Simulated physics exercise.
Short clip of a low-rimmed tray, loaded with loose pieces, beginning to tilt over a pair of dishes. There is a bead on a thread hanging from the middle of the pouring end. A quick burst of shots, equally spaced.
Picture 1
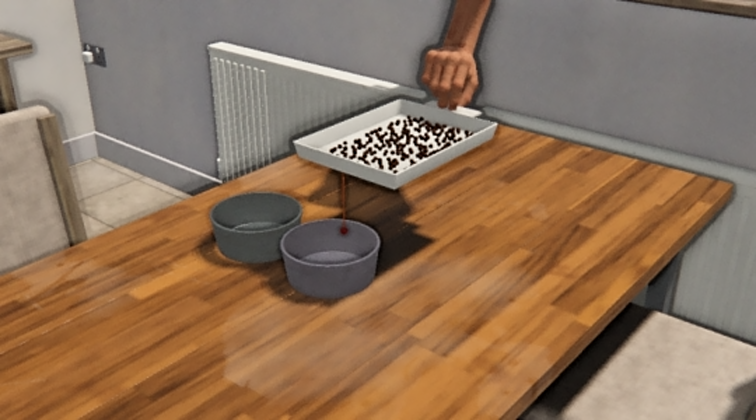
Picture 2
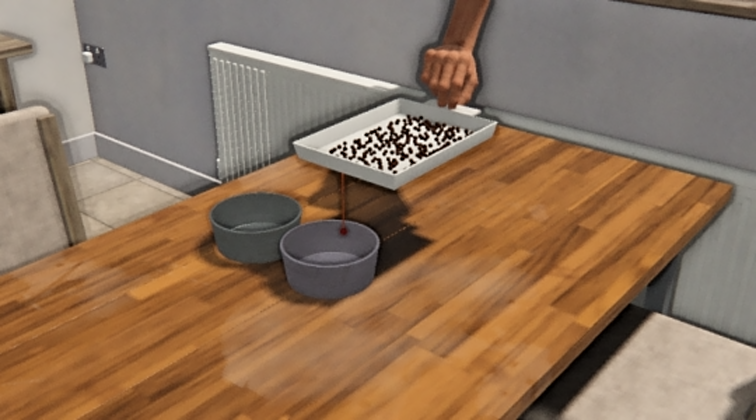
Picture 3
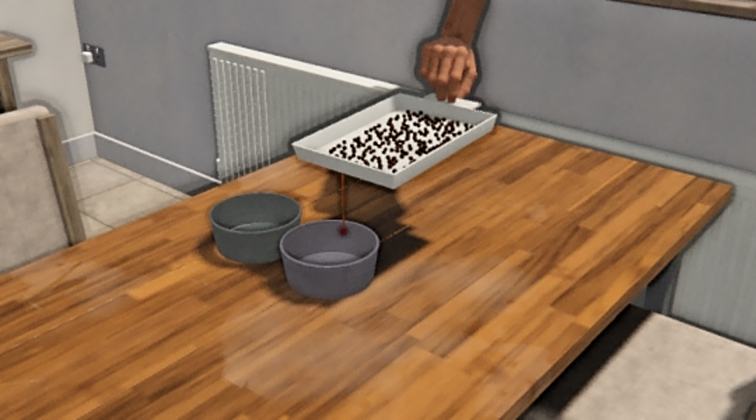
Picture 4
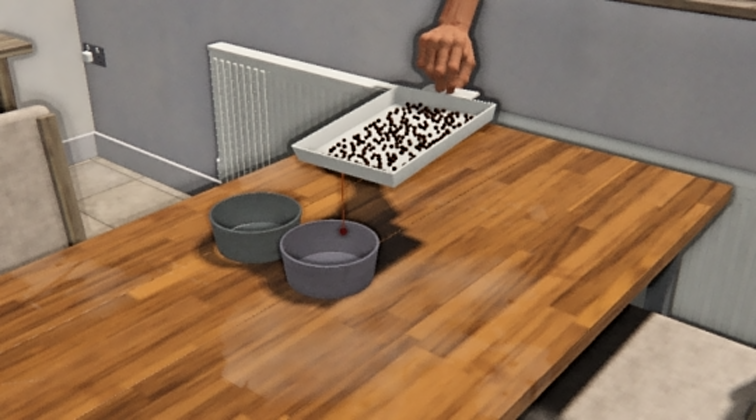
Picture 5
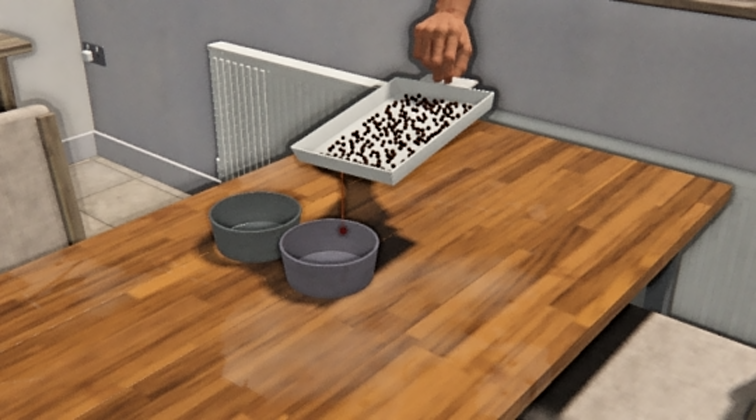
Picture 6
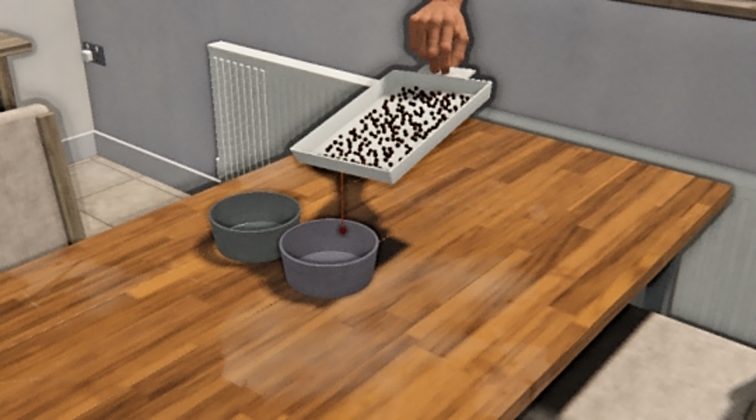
A hand gripping the far edge of a shallow white tray of small dark berries slowly raises that edge, tilting the tray slightly toward its near left corner, while the berries stay spread across it. Two empty-looking round dishes, dark green at left and purplish grey at right, sit below, a small reddish bead hanging above the latter. The wooden table, by a grey wall and white radiator, is seen from above by a still camera.
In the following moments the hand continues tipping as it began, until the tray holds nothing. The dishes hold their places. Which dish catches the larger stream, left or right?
The fuller one at the end is the dish on the right, no doubt.
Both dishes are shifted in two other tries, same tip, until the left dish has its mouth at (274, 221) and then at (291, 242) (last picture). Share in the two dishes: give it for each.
In order, about 90 and 100 in a hundred.
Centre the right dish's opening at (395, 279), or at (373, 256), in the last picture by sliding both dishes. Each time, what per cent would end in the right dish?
About 0 per cent first, then about 0 per cent.
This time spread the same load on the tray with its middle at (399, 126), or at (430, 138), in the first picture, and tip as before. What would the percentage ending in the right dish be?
Near 70 per cent and near 60 per cent.
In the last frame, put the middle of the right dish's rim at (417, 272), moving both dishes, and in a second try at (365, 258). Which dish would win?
Try 1 - the dish at left, try 2 - the dish at left.
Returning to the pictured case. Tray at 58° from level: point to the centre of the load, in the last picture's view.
Near (327, 152).
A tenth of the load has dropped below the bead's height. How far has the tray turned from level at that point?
I'd say close to 100 degrees.
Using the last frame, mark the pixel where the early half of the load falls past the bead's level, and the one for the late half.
First half (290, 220); second half (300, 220).
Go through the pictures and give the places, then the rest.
Corners of the pouring end near (299, 142) and (395, 173), level; middle of the load near (400, 145), allspice berries; left dish near (223, 240); right dish near (297, 274); bead on its thread near (344, 231), in the first picture.
Corners of the pouring end near (298, 142) and (394, 173), level; middle of the load near (400, 144), in the second picture.
Corners of the pouring end near (297, 144) and (393, 172), tipped barely, lowest at the left corner; middle of the load near (400, 141), in the third picture.
Corners of the pouring end near (297, 145) and (392, 171), tipped a little, lowest at the left corner; middle of the load near (399, 136), in the fourth picture.
Corners of the pouring end near (296, 146) and (391, 170), tipped a little, lowest at the left corner; middle of the load near (398, 131), in the fifth picture.
Corners of the pouring end near (295, 148) and (389, 169), tipped clearly, lowest at the left corner; middle of the load near (395, 127); left dish near (222, 240); right dish near (296, 274), in the sixth picture.
Shortly afterwards, tray tipped steeply; all but a few on the tray; only a few outside both; only a few in the air.
Next, tray tipped right over; the bulk on the tray; only a few in the right dish; only a few in the left dish; only a few outside both; a little in the air.
Some moments later, tray tipped past a quarter turn; near two thirds in the right dish; a little in the left dish; near a quarter outside both.
In the end, tray tipped past a quarter turn; near two thirds in the right dish; a little in the left dish; near a quarter outside both.
